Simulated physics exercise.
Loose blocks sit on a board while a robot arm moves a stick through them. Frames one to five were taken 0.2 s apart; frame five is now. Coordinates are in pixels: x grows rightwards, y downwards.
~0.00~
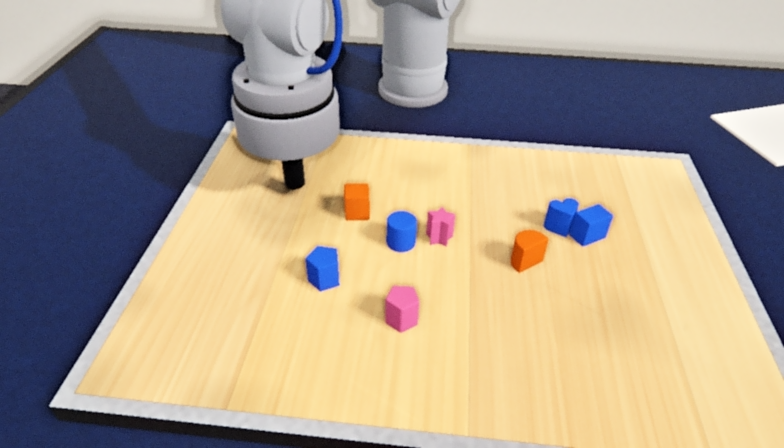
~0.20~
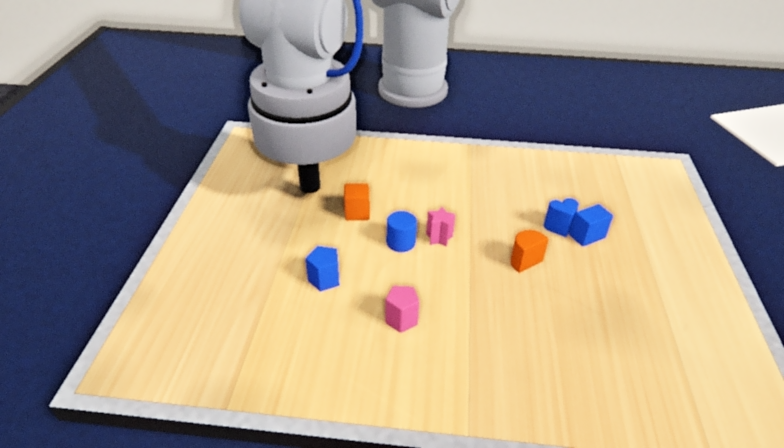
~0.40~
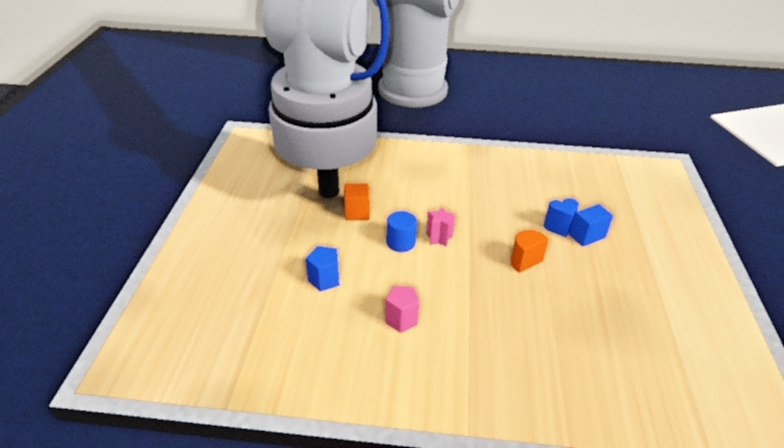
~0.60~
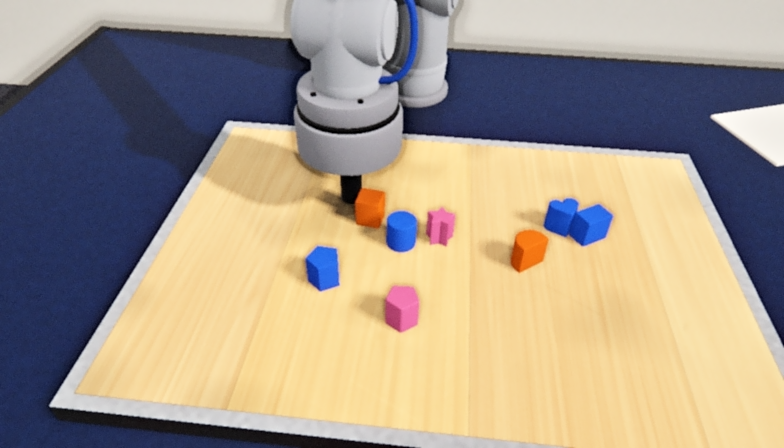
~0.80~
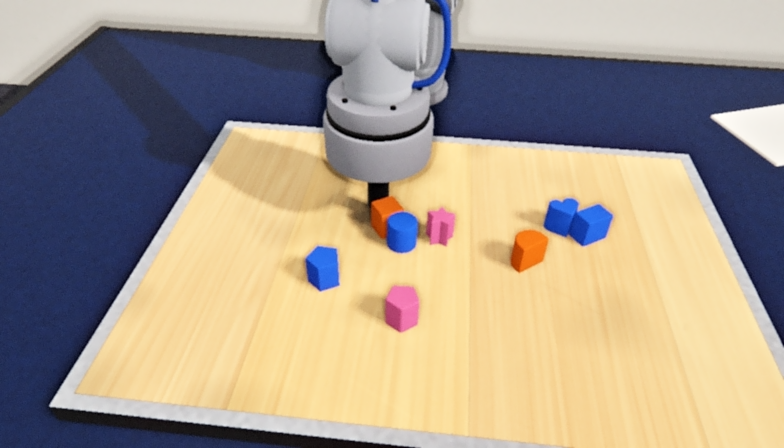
A pale wooden board with a grey border lies on a dark blue surface, seen from above at an angle by a still camera. A grey robot arm holds a black stick at the upper left, near an orange square block, a blue cylinder and a pink star, with other blue, orange and pink blocks around. The arm slides the stick rightward, pushing the orange square block a short way right against the blue cylinder.
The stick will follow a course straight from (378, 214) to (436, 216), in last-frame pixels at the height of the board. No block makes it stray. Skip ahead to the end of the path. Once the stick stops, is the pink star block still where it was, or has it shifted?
Undisturbed, or as good as.
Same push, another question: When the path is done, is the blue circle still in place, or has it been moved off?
That block will leave its spot.
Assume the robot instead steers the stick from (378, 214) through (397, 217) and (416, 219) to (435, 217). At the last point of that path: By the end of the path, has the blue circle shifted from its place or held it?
The push reaches it.
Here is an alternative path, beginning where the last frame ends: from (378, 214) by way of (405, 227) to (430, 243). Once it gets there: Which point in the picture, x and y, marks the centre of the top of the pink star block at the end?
It will likely be found at (458, 220).
On the path given first. Halfway along, stick (409, 205); orange square piece (398, 207), turned 35° clockwise; blue circle (406, 226).
At the end, stick (437, 206); orange square piece (398, 207), turned 35° clockwise; blue circle (406, 226); pink star block not moved.
